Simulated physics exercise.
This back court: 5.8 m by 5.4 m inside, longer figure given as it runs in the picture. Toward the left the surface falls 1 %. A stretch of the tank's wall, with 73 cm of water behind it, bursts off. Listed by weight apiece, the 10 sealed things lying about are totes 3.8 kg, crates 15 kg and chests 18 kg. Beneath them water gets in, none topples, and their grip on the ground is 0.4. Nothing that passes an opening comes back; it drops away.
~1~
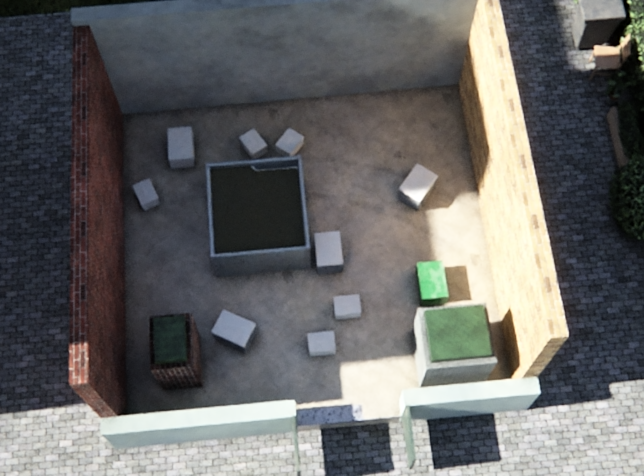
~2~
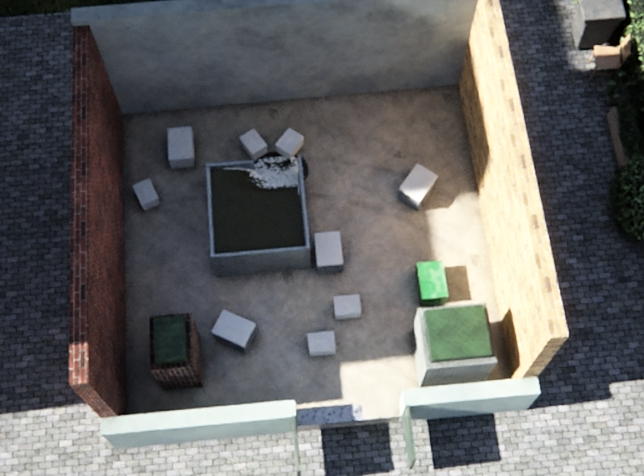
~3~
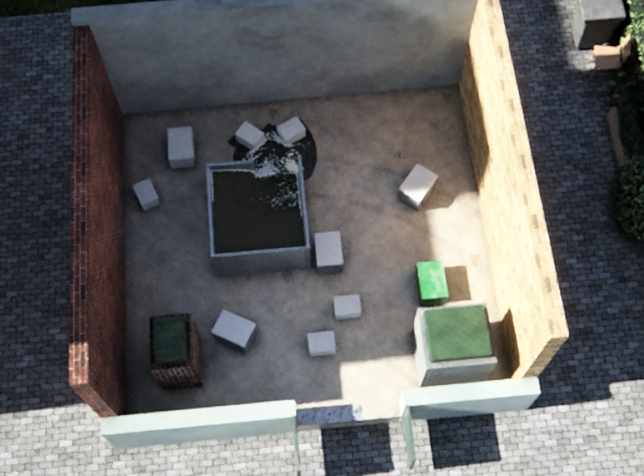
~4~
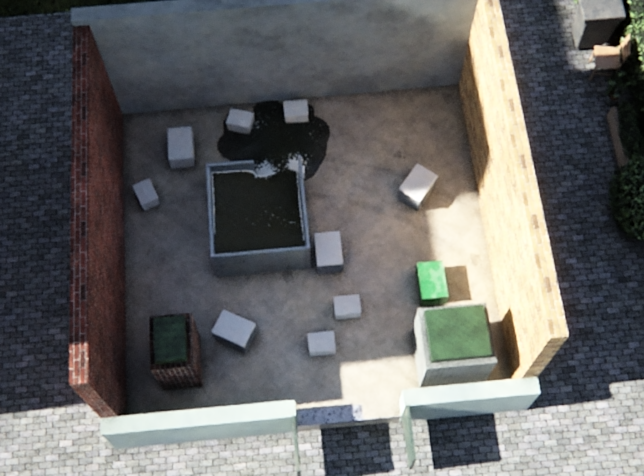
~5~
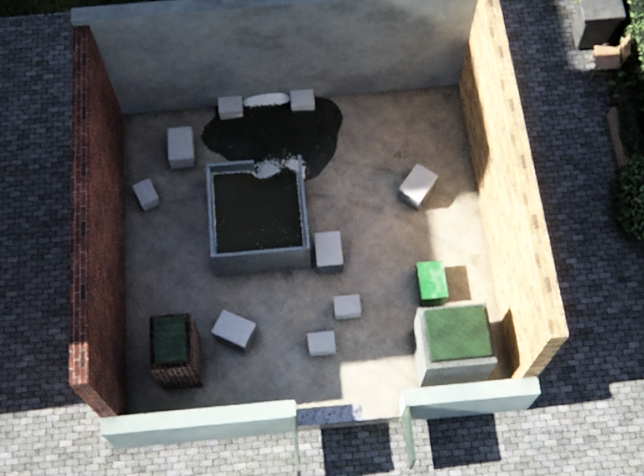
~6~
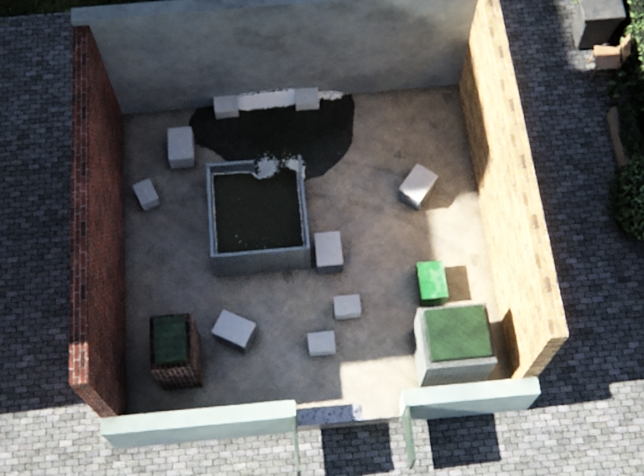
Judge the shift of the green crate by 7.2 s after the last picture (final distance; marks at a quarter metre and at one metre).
By the end, the green crate edges a short distance.
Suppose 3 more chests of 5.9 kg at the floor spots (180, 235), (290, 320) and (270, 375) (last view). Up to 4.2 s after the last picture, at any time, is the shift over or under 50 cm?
Listed order gives above the limit, within the limit, within the limit.
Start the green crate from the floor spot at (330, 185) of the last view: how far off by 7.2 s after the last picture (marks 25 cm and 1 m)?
It barely shifts.
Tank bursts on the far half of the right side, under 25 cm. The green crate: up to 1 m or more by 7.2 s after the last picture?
Outcome for the green crate: It is borne far off.
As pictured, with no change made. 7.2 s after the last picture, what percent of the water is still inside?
Remaining: Approx. 100 per cent.
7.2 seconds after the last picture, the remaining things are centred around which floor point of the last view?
(308, 303).
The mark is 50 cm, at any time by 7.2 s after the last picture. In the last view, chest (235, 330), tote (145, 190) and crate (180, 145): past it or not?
Results in listed order: Falls short / exceeds / exceeds.
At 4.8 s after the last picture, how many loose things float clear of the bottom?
At that point I count 3.
Then, 0.9 s after the last picture the green crate is near (433, 280), 0.0 m from its start, aground; 0 of 10 are out; 2 afloat.
Then, 2.8 s after the last picture the green crate is near (433, 280), 0.0 m from its start, aground; 0 of 10 are out; 2 afloat.
Then, 4.8 s after the last picture the green crate is near (429, 284), 0.1 m from its start, aground; 0 of 10 are out; 3 afloat.
Then, 7.2 s after the last picture the green crate is near (410, 288), 0.4 m from its start, aground; 0 of 10 are out; 4 afloat.
